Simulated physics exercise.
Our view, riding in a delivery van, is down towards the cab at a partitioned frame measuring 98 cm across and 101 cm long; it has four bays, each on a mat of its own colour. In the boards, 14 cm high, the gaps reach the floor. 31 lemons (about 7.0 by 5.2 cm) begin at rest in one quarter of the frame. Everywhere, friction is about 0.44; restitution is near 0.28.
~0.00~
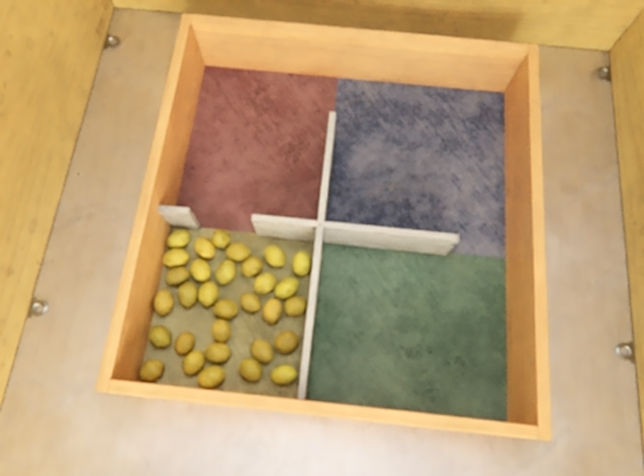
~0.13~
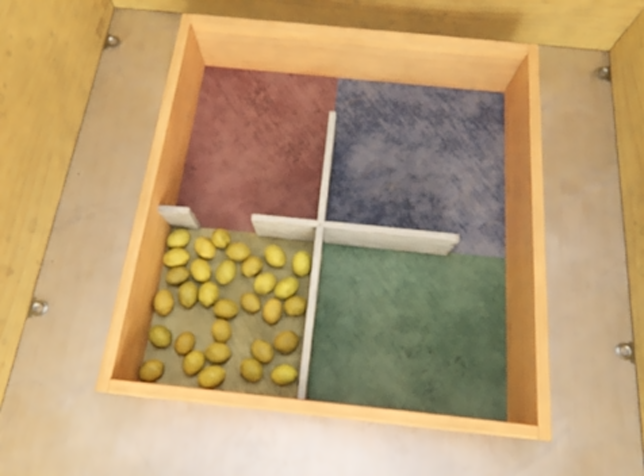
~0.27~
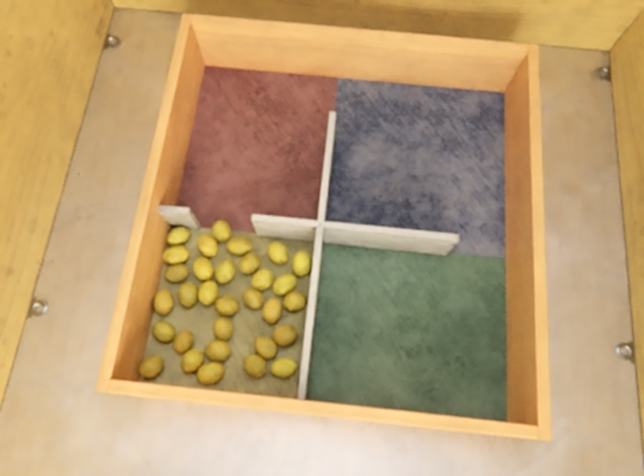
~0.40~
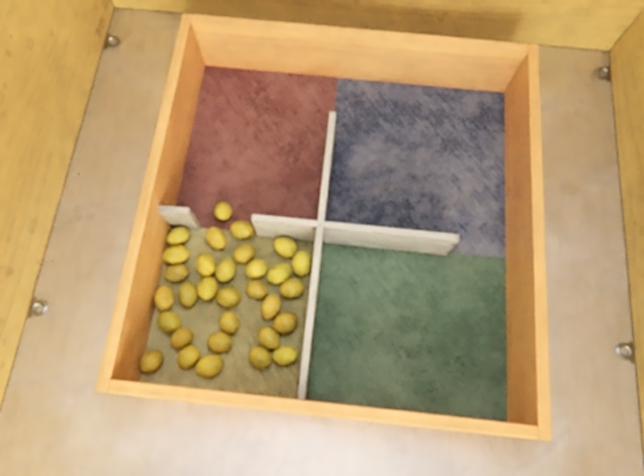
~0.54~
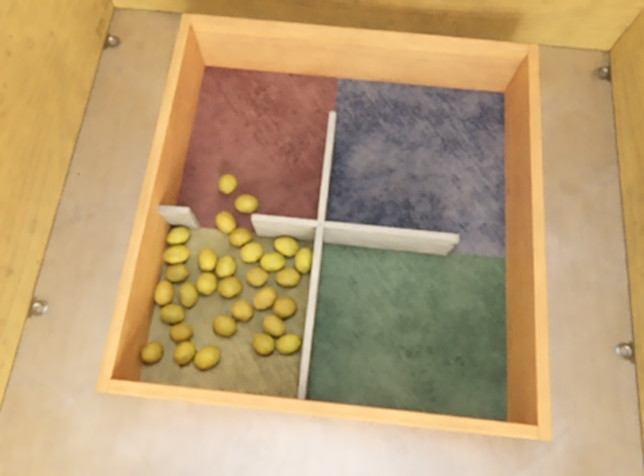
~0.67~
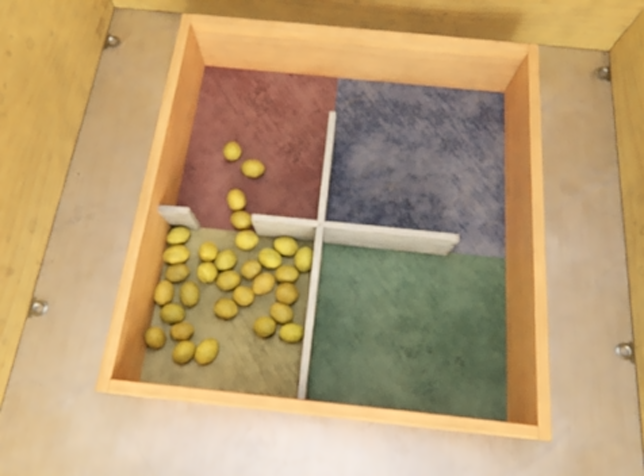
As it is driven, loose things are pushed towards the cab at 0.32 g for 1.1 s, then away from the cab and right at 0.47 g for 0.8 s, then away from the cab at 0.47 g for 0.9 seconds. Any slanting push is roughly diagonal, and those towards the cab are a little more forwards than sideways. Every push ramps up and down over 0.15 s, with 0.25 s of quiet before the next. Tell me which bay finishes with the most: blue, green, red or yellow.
Yellow.
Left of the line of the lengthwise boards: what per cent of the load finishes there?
Some 100 %.
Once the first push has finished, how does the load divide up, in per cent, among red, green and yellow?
The split is red 40, green 0, yellow 60 percent.
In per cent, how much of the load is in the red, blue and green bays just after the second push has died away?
Per cent by then - red: 30, blue: 0, green: 0.
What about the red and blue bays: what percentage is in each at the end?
The red bay holds 30 per cent and the blue bay 0 per cent.
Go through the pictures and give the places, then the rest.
Middle of the blue mat (418, 161); middle of the green mat (410, 328); middle of the red mat (258, 146); middle of the yellow mat (232, 309); 31 in the yellow bay; the lemon farthest behind, in the direction of the first push, is at (152, 370), in the first picture.
In the second picture, 31 in the yellow bay; the lemon farthest behind, in the direction of the first push, is at (152, 370).
In the third picture, 31 in the yellow bay; the lemon farthest behind, in the direction of the first push, is at (151, 367).
In the fourth picture, 1 in the red bay and 30 in the yellow bay; the lemon farthest behind, in the direction of the first push, is at (152, 361).
In the fifth picture, 3 in the red bay and 28 in the yellow bay; the lemon farthest behind, in the direction of the first push, is at (152, 352).
In the sixth picture, 4 in the red bay and 27 in the yellow bay; the lemon farthest behind, in the direction of the first push, is at (184, 352).
After push 1 (1.34 s), 12 in the red bay and 19 in the yellow bay.
After push 2 (2.39 s), 10 in the red bay, 1 in the green bay and 20 in the yellow bay.
After push 3 (3.54 s), 8 in the red bay, 1 in the green bay and 22 in the yellow bay.
Outcome (at 4.24 s), 8 in the red bay, 1 in the green bay and 22 in the yellow bay.
